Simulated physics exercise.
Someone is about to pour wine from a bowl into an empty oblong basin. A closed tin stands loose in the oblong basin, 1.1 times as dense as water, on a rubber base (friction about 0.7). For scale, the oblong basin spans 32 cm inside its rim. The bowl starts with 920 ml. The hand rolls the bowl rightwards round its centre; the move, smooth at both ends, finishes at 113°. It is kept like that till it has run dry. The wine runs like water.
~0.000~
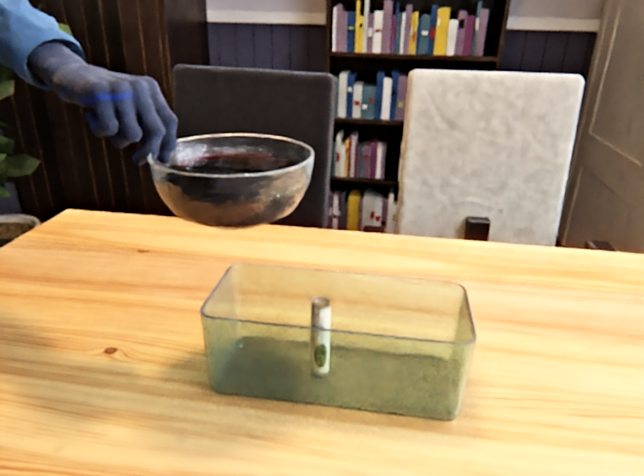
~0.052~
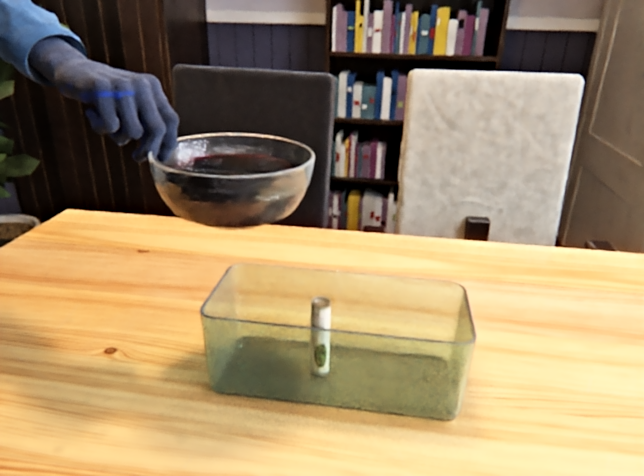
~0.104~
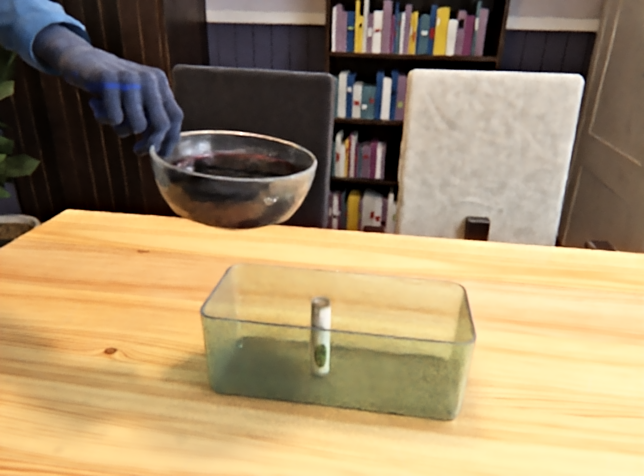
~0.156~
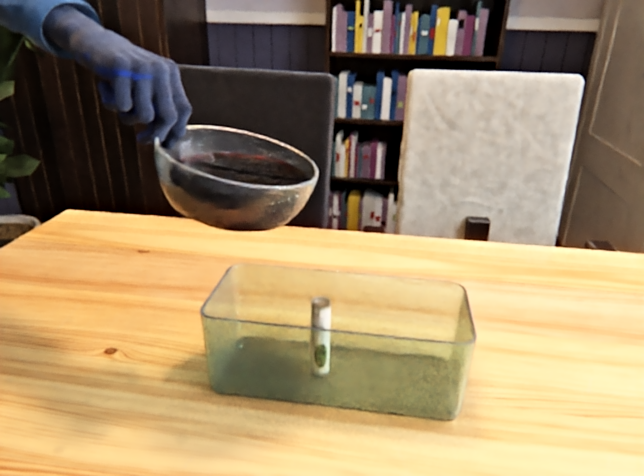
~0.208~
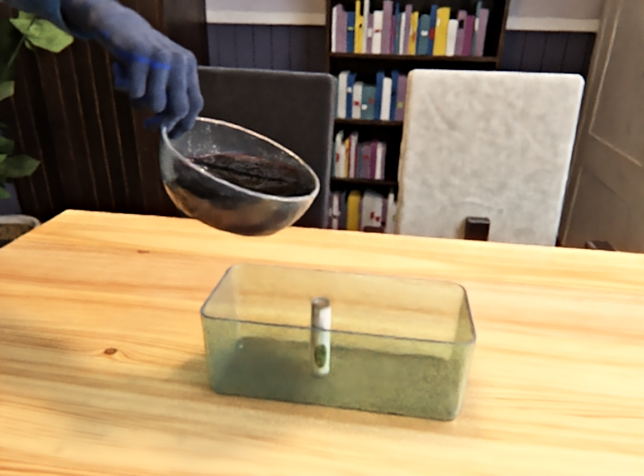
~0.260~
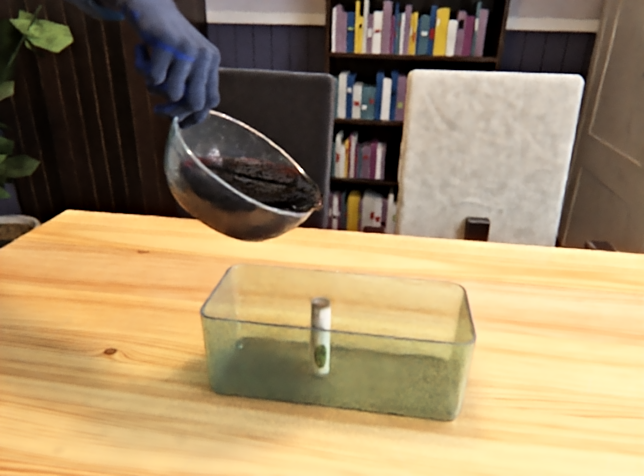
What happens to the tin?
The tin stays up.
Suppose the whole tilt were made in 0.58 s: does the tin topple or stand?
Then it remains upright.
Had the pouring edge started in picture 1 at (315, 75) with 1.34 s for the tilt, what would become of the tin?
Then it topples.
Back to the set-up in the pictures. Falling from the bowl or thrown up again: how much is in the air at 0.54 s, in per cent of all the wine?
Near 34 in a hundred.
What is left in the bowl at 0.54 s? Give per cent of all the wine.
Near 9 in a hundred.
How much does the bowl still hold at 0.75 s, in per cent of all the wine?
Some 0 per cent.
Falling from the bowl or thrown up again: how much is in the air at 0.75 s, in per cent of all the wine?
About 10 per cent.
By 0.54 s the tilt is 99° and 9 per cent is still to pour; the tin stands where it began.
By 0.75 s the tilt is 113° and 0 per cent is still to pour; the tin stands where it began.
By 0.96 s the tilt is 113° and 0 per cent is still to pour; the tin stands where it began.
By 1.20 s the tilt is 113° and 0 per cent is still to pour; the tin stands where it began.
At rest the tin stands where it began.
